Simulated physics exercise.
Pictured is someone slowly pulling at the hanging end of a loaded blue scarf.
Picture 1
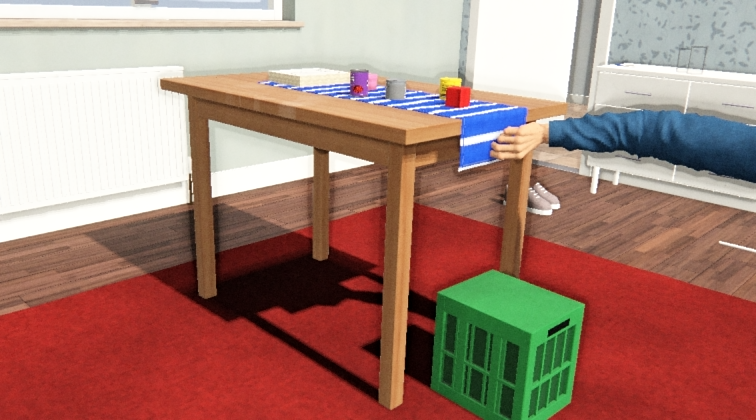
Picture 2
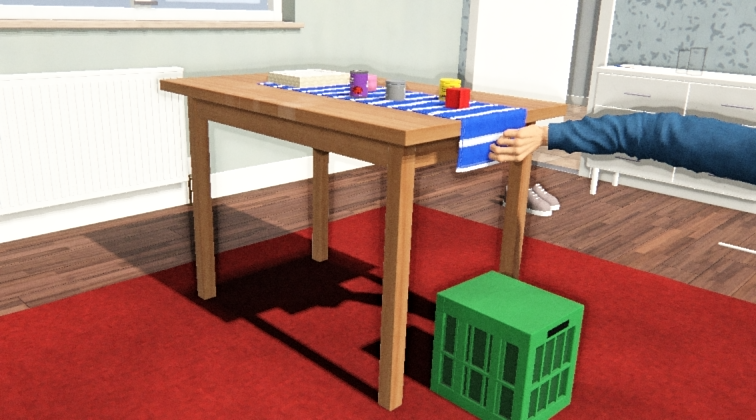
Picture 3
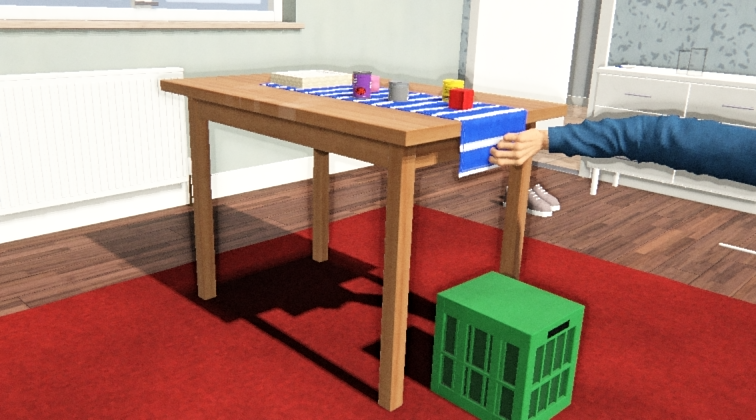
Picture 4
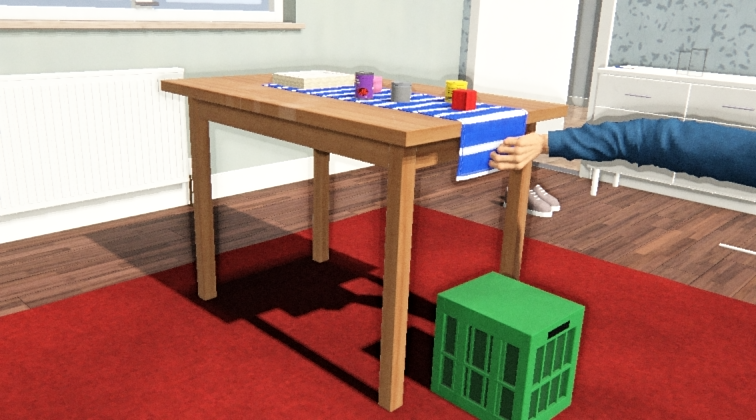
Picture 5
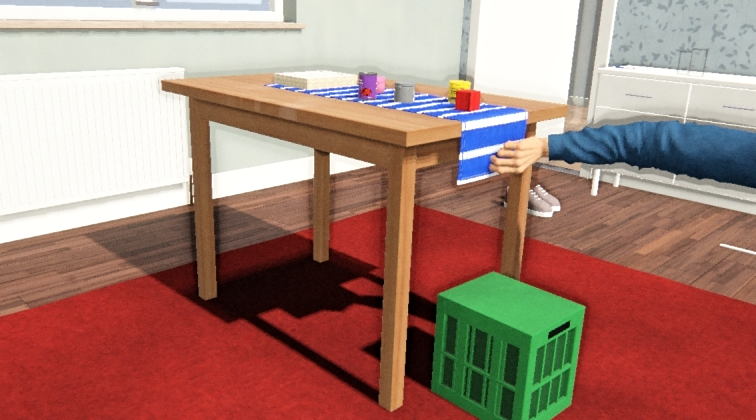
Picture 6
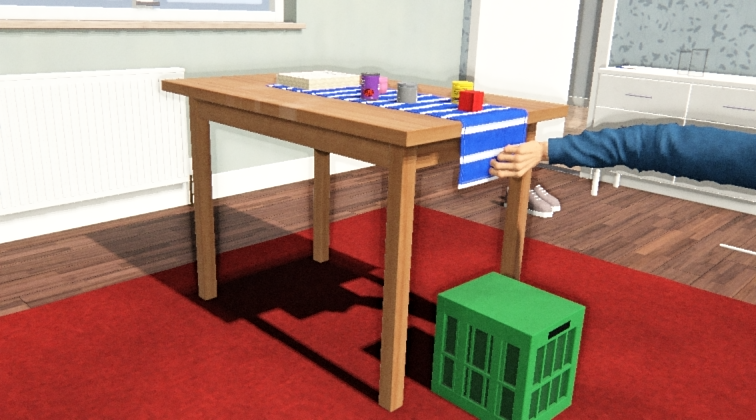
A hand at the end of a blue-sleeved arm, reaching in from the right, slowly pulls down the hanging end of a blue-and-white striped cloth on a wooden table, seen from a fixed, slightly raised view in a room. Red, yellow, grey, purple and pink objects sit on the cloth, with a green crate below on red carpet. The cloth's end lengthens gradually as the objects shift slightly rightward with it.
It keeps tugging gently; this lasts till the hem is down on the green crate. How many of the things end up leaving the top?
Three.
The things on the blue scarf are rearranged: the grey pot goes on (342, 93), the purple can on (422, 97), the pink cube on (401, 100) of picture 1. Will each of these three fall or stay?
Grey pot: Stays. Purple can: Goes. Pink cube: Goes.
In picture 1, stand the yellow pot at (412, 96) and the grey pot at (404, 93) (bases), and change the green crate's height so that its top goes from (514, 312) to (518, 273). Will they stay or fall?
As for the yellow pot, it holds its spot; as for the grey pot, it holds its spot.
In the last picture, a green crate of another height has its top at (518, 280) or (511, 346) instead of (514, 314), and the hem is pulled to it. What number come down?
Totals 2, 4.
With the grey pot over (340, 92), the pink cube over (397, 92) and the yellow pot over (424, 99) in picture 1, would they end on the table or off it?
Grey pot: Still up. Pink cube: Still up. Yellow pot: Off.
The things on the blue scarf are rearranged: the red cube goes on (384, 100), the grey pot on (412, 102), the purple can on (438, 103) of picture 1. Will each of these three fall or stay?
The red cube is carried off, the grey pot goes over, the purple can falls.
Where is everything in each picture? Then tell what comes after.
Hem (459, 171); red cube (459, 87); yellow pot (451, 79); grey pot (396, 79); purple can (360, 70); pink cube (367, 74); top of the crate (514, 311), in the first frame.
Hem (456, 172); red cube (458, 88), in the second frame.
Hem (459, 177); yellow pot (453, 81), in the third frame.
Hem (457, 180); grey pot (402, 82); top of the crate (514, 314), in the fourth frame.
Hem (458, 185); purple can (368, 73), in the fifth frame.
Hem (459, 188); red cube (472, 91); yellow pot (463, 82); grey pot (408, 83); purple can (371, 73); pink cube (377, 77), in the sixth frame.
Soon after, hem near (489, 223); red cube gone.
After that, hem near (487, 259); red cube and yellow pot gone.
And then, hem on the crate; red cube, yellow pot and grey pot gone.
In the end, hem on the crate; red cube, yellow pot and grey pot gone. It carries off three.
